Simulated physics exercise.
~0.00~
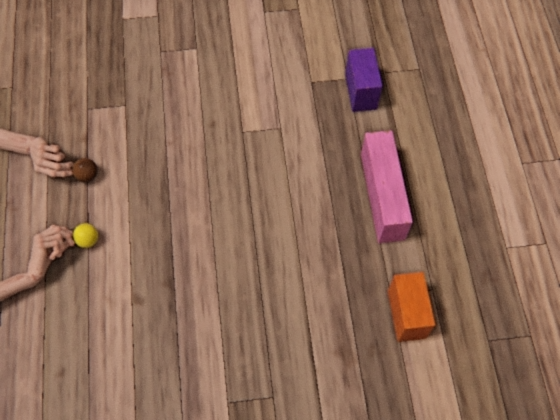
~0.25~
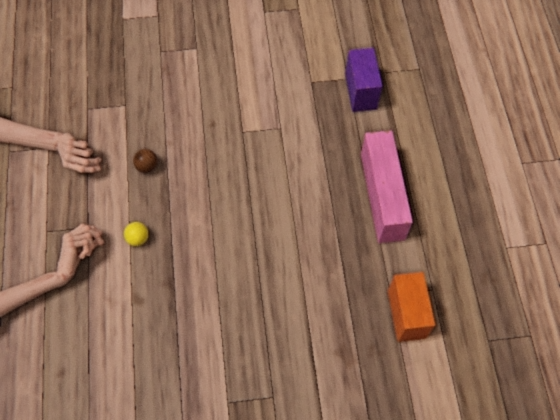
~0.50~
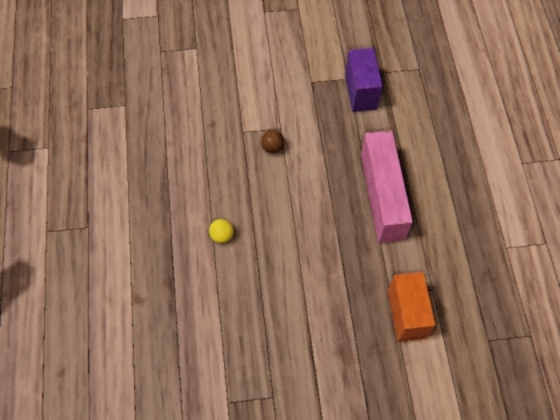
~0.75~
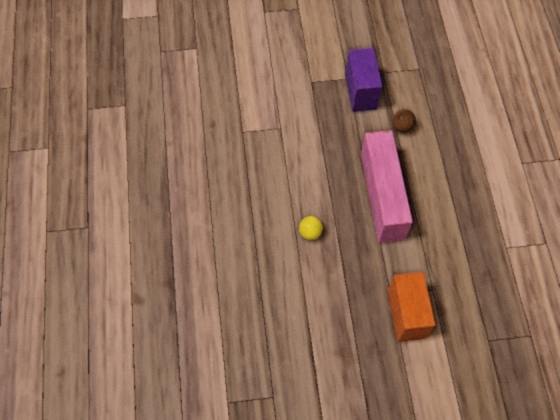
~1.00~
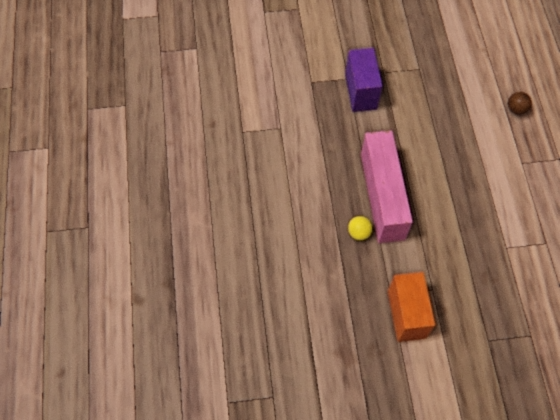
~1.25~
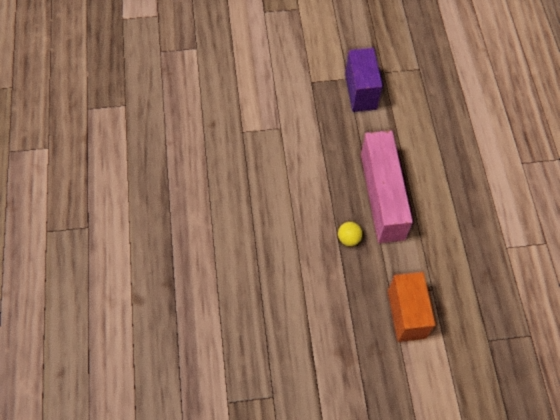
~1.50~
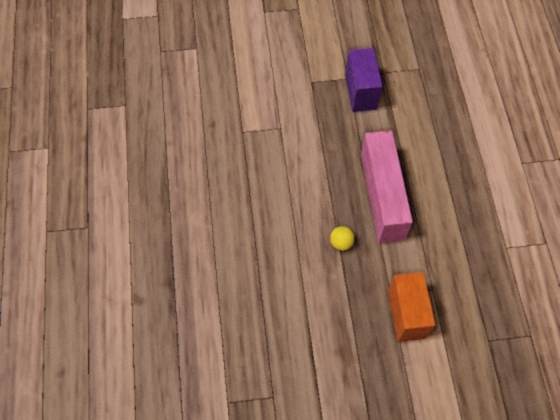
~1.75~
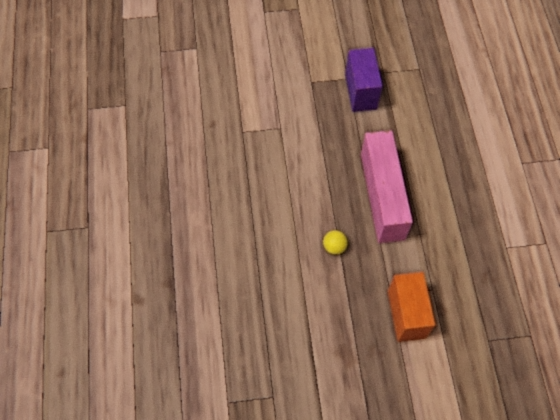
Two hands roll a brown ball between blocks and a yellow one into the pink block.
